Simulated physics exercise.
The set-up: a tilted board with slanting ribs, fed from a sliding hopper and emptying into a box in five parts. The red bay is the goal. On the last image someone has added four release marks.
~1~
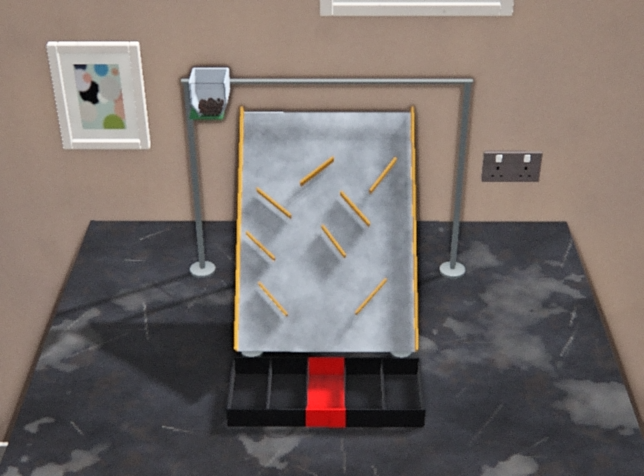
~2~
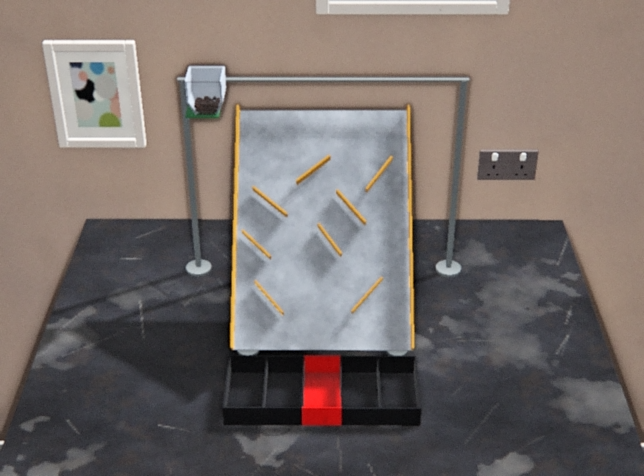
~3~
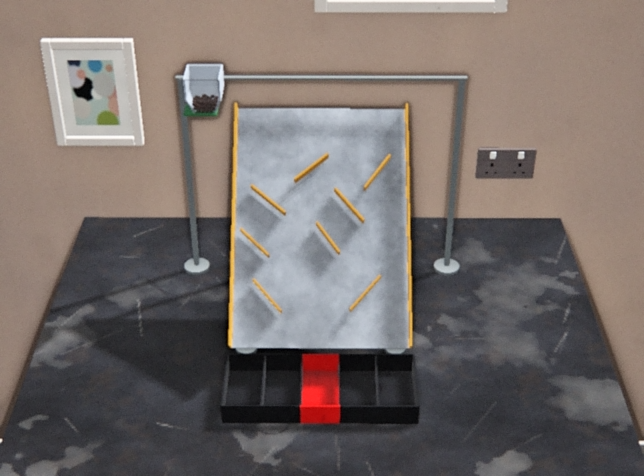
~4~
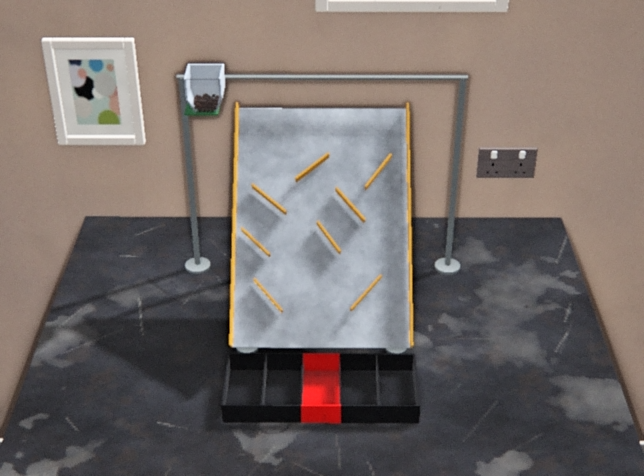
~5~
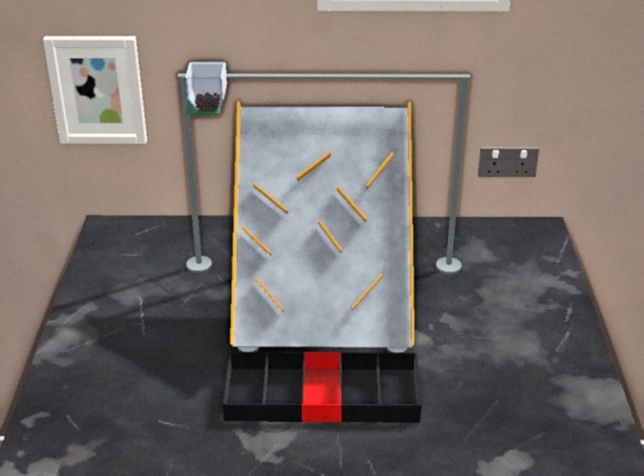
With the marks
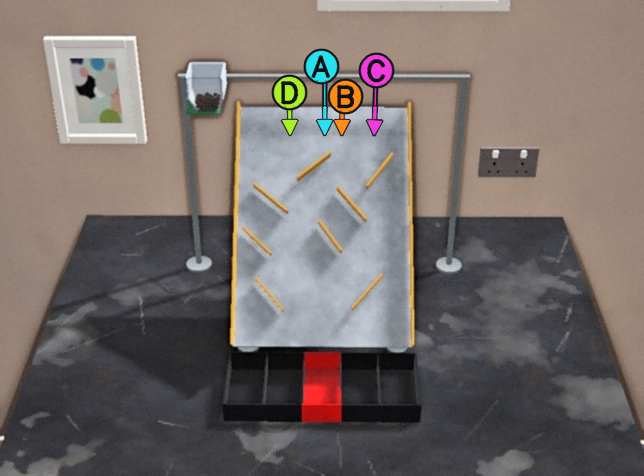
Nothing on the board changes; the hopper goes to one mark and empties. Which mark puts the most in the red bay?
D works best here.
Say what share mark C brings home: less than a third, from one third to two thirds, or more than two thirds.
Less than a third.
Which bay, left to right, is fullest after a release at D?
The third.
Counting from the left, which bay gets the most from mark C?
The fifth.
On the marked copy, mark A meets the board at (324, 129); mark B meets the board at (341, 129); mark C meets the board at (374, 129); mark D meets the board at (289, 129).
Choosing A, close to a third in the red bay, close to half in other bays, close to a quarter outside the box.
Choosing B, a small share in the red bay, close to two thirds in other bays, close to a quarter outside the box.
Choosing C, only a few in the red bay, the bulk in other bays, a small share outside the box.
Choosing D, close to half in the red bay, close to a quarter in other bays, a small share outside the box.
